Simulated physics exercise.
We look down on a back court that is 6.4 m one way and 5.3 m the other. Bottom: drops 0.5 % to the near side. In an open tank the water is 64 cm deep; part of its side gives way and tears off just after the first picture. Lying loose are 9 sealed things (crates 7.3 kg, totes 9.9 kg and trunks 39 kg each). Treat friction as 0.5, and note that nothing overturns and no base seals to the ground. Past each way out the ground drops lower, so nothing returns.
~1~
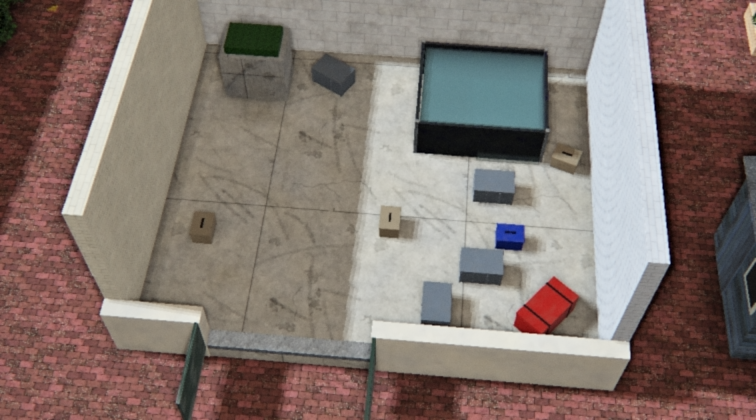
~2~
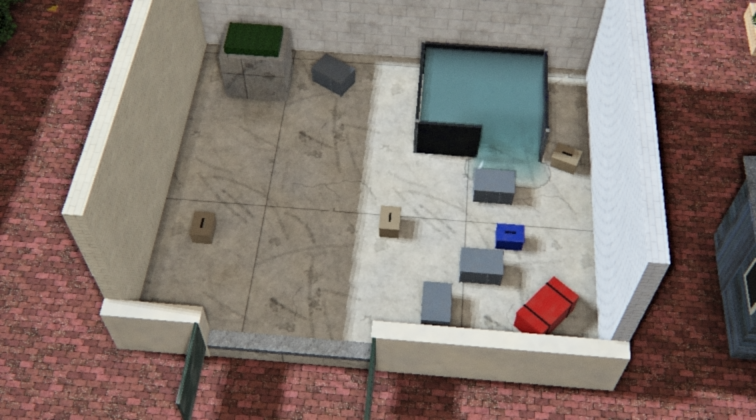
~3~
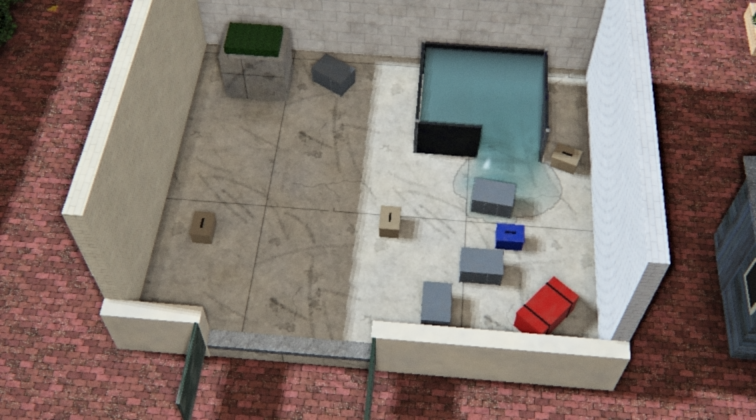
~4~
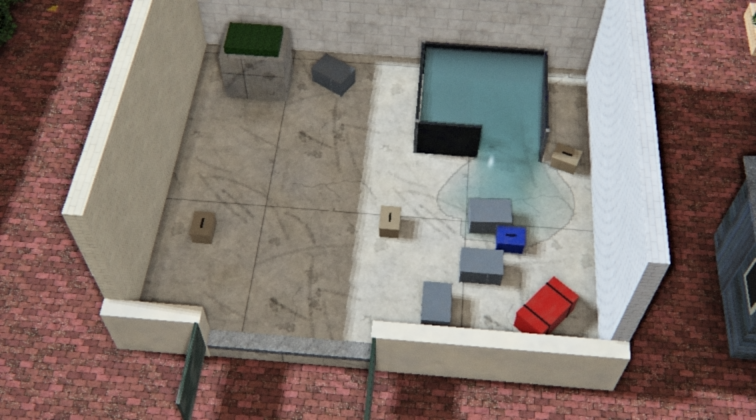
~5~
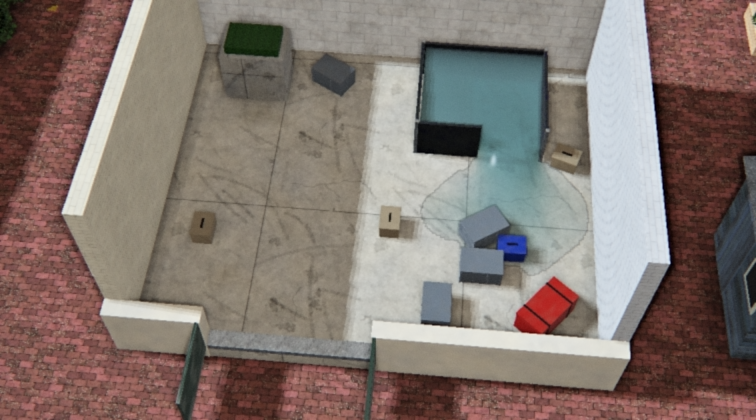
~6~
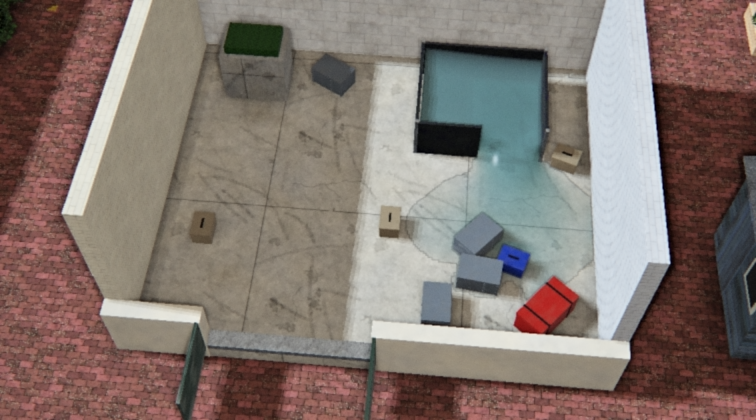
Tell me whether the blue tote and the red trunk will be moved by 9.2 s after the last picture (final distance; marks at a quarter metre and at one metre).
In order: The blue tote is swept a long way. The red trunk is swept a long way.
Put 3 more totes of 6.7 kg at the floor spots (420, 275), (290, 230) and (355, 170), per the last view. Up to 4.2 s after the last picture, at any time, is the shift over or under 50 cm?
Answers, first to last: Exceeding, exceeding, not exceeding.
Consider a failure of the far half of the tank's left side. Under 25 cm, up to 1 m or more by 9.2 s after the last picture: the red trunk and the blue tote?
Here's how it goes: The red trunk scarcely moves, and the blue tote scarcely moves.
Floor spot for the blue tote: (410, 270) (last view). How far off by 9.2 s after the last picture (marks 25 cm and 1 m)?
By that time it is swept a long way.
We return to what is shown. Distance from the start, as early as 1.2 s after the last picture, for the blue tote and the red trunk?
150 and 40 cm or so by then.
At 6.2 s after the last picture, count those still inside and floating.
Count: 2.
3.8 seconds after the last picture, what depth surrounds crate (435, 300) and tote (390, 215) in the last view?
Some 7 cm at the first, some 5 cm at the second.
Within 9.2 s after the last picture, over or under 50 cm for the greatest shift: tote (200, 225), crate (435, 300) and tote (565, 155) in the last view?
Beyond, beyond, within.
Then, 1.2 s after the last picture the blue tote is near (485, 322), 1.6 m from its start, afloat; the red trunk is near (565, 319), 0.4 m from its start, afloat; 0 of 9 are out; 5 afloat.
Then, 3.8 s after the last picture the blue tote is near (254, 219), 3.7 m from its start, aground; the red trunk is near (392, 259), 2.2 m from its start, aground; 1 of 9 are out; 1 afloat.
Then, 6.2 s after the last picture the blue tote is near (231, 208), 4.1 m from its start, aground; the red trunk is near (331, 244), 3.1 m from its start, aground; 1 of 9 are out; 2 afloat.
Then, 9.2 s after the last picture the blue tote is near (234, 202), 4.1 m from its start, aground; the red trunk is near (331, 244), 3.1 m from its start, aground; 1 of 9 are out; 2 afloat.
